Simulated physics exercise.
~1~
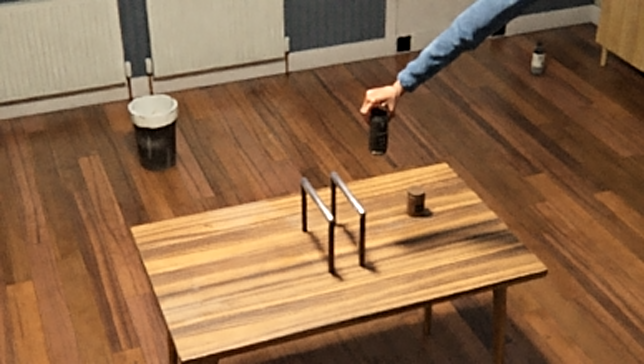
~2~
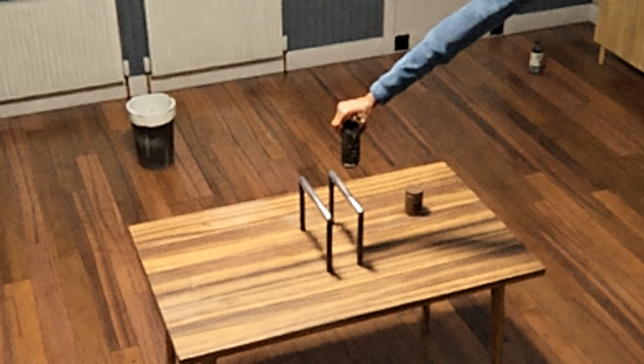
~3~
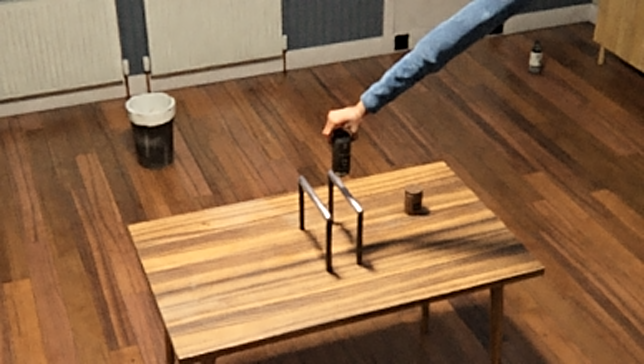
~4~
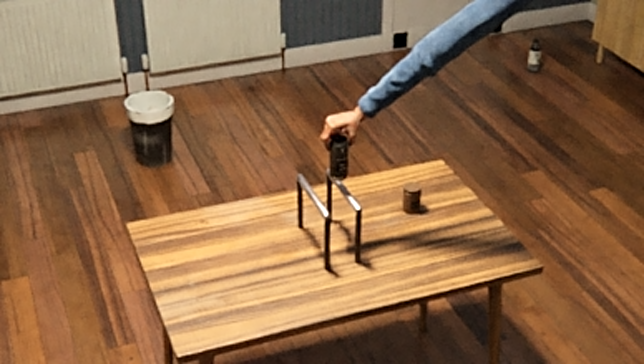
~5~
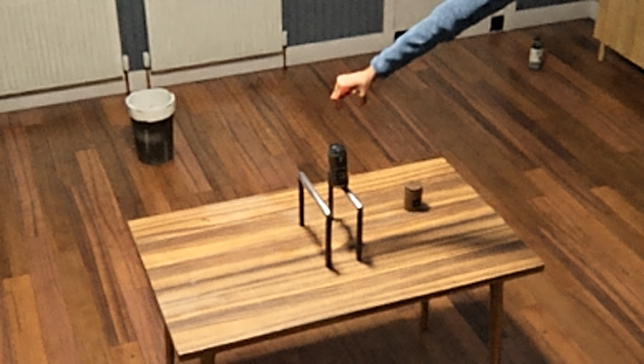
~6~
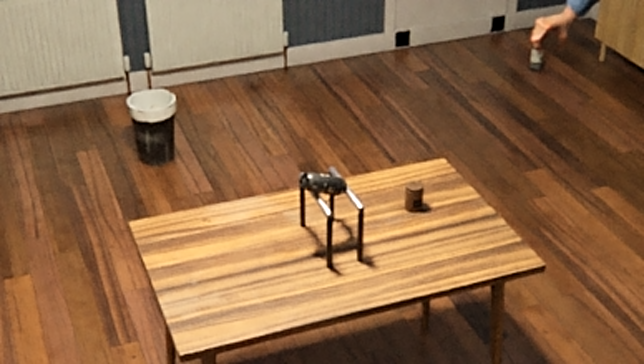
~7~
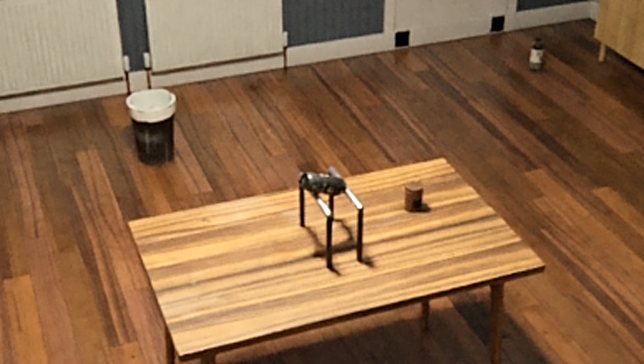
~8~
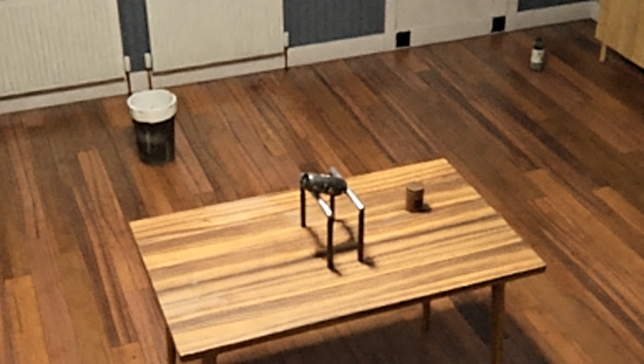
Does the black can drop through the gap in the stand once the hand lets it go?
No, it does not drop through. The can tips onto its side and is caught on top of the stand, where it stays.
